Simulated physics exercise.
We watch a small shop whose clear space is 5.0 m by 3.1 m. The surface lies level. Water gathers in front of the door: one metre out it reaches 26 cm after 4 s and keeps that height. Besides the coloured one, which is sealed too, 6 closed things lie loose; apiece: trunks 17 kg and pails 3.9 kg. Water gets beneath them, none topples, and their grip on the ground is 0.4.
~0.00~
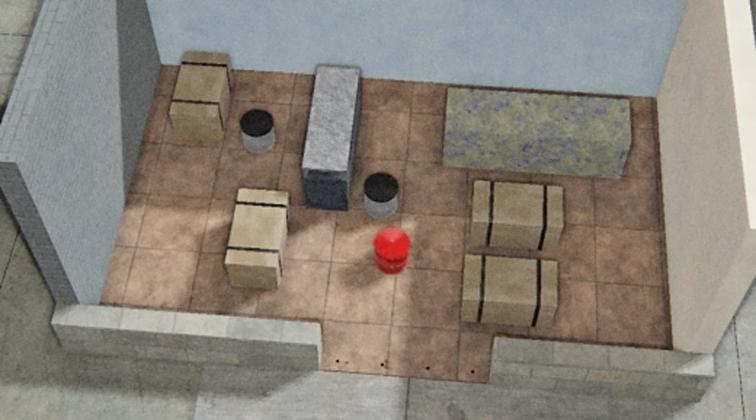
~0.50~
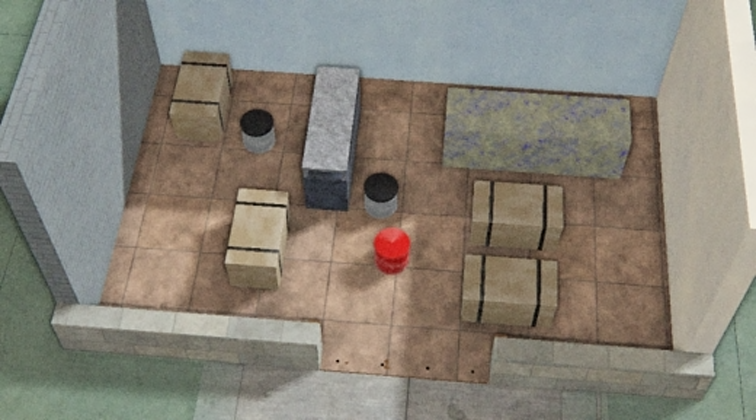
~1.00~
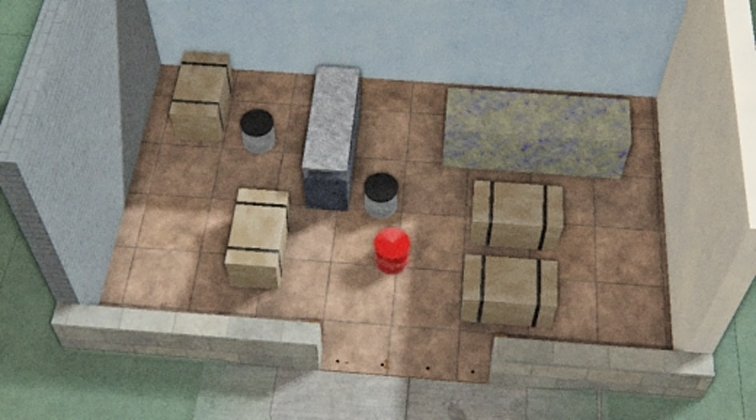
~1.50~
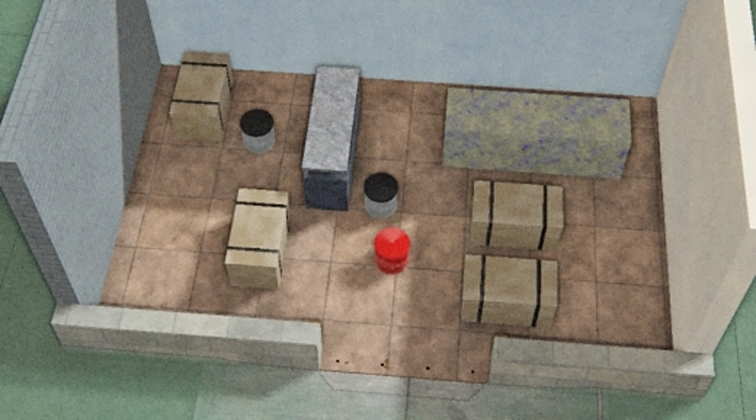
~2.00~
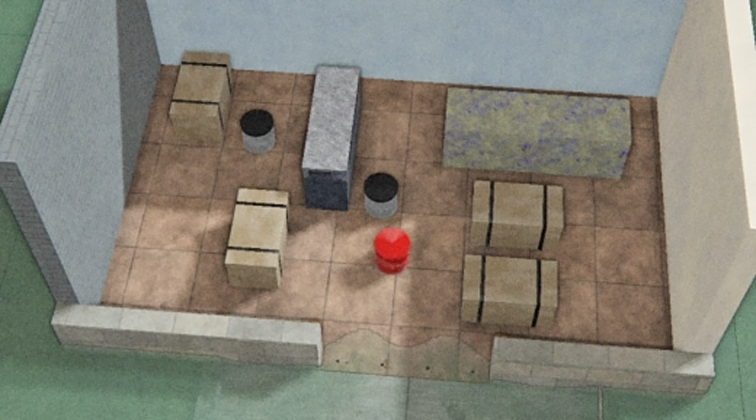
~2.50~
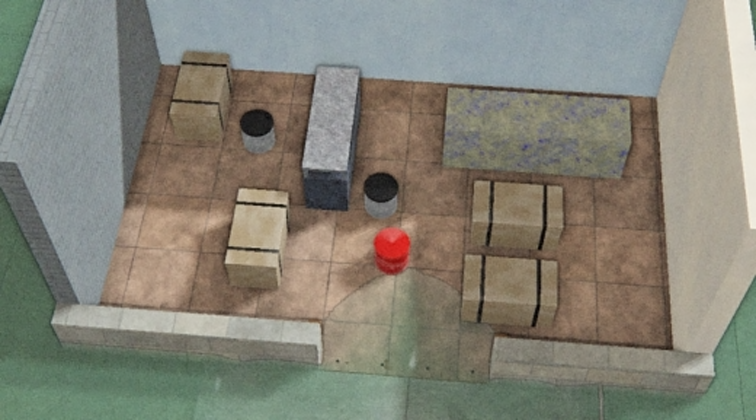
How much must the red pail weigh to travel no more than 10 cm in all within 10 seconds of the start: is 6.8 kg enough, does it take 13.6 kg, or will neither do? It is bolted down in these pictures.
Verdict: Neither weight holds it.
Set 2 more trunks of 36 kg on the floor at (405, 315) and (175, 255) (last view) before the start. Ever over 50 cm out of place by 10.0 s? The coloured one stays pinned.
In that order: More, short of it.
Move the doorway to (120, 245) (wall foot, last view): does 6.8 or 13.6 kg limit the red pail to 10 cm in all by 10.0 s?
In that case neither weight holds it.
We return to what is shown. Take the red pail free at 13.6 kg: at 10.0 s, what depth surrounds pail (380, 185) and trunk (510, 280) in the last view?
About 20 and 14 cm.
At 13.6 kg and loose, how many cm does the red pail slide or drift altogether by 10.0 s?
Some 350 cm in all.
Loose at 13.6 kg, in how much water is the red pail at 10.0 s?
Roughly 11 cm.
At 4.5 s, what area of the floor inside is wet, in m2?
About 7.5 m2.
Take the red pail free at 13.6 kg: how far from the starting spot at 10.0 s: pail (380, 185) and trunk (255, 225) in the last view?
In turn: 300 cm, 50 cm.
After 3.5 s the red pail would be 33 cm from its start with 6.8 kg and 4 cm from its start with 13.6 kg; 7 cm of water round it then.
After 4.5 s the red pail would be 96 cm from its start with 6.8 kg and 42 cm from its start with 13.6 kg; 7 cm of water round it then.
After 7.0 s the red pail would be 238 cm from its start with 6.8 kg and 184 cm from its start with 13.6 kg; 15 cm of water round it then.
After 10.0 s the red pail would be 286 cm from its start with 6.8 kg and 218 cm from its start with 13.6 kg; 11 cm of water round it then.
